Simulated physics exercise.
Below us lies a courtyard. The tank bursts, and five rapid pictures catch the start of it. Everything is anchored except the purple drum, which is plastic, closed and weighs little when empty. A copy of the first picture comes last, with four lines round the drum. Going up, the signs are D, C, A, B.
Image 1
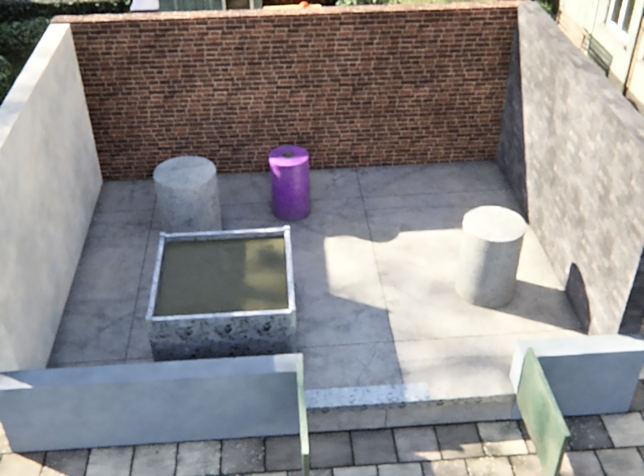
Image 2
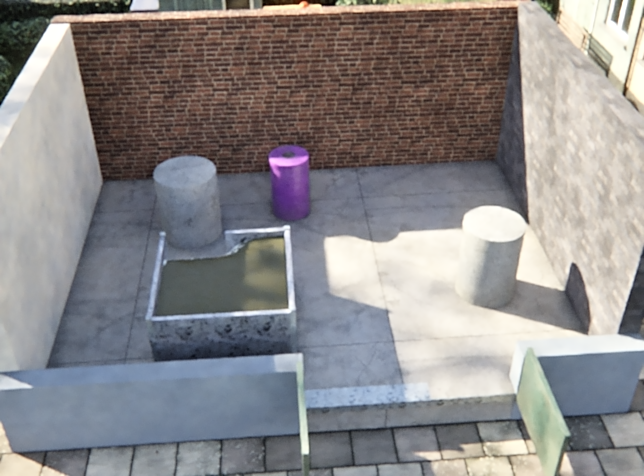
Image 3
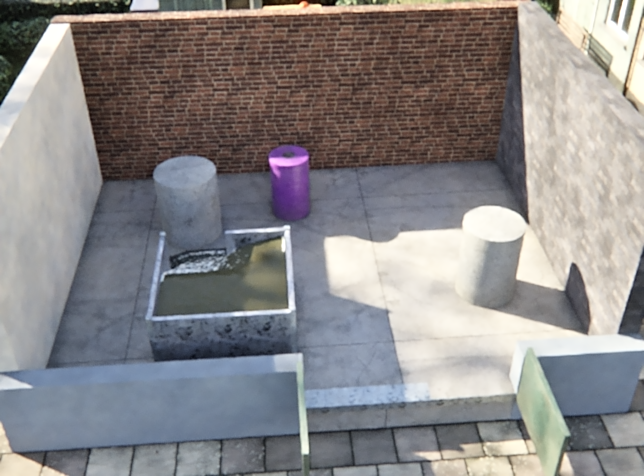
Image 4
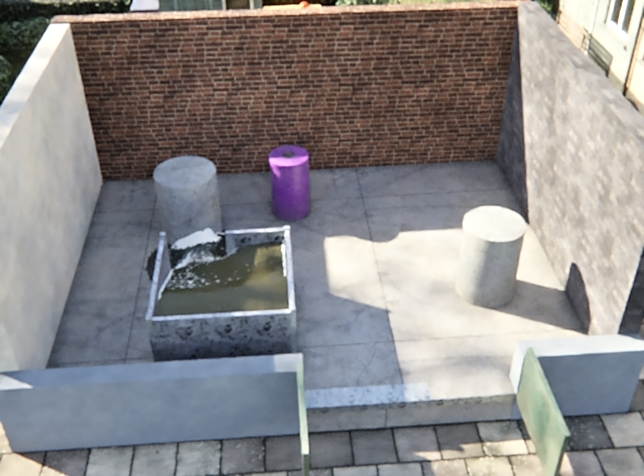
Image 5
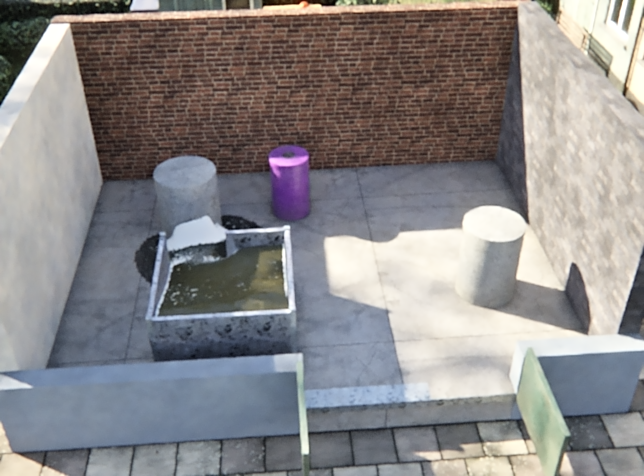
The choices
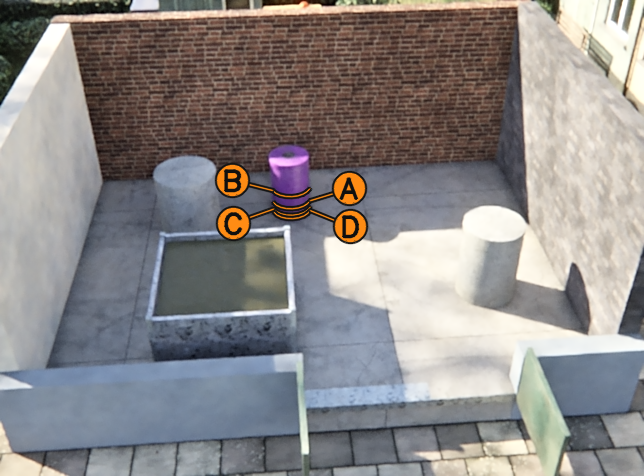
Murky water in a square stone tank draws down from its back edge, churns white, then heaps up at the back left corner as a dark wet patch spreads on the paving behind. The courtyard is seen from above, with a brick back wall, pale left wall, grey right wall and greenish open gate. Two grey drums and a purple one stay still, as does the camera.
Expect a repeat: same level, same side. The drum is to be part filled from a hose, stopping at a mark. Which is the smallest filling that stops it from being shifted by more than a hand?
The limit is B.
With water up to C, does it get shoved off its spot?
Yes, it does.
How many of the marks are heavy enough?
One of the four.
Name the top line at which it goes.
A.
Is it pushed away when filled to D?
Yes, it does.
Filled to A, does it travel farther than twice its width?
No, less.
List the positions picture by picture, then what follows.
The first picture shows lid of the purple drum at (289, 156); tank full, its middle at (224, 276); open gate at (410, 350).
In the second picture, water covers 1 % of the ground, mostly out of sight from here.
In the third picture, water covers 3 % of the ground, mostly out of sight from here.
In the fourth picture, water covers 5 % of the ground, mostly out of sight from here.
The fifth picture shows lid of the purple drum at (289, 156); 7 % of the ground wet, in view closest to the drum at (242, 224).
On the marked copy, A at (292, 208); B at (291, 196); C at (292, 215); D at (292, 218); from the bottom up D, C, A, B.
With A, it is pushed about half its own width away.
With B, it does not move.
With C, it is pushed about 4 times its own width away.
With D, it is pushed about 7 times its own width away.
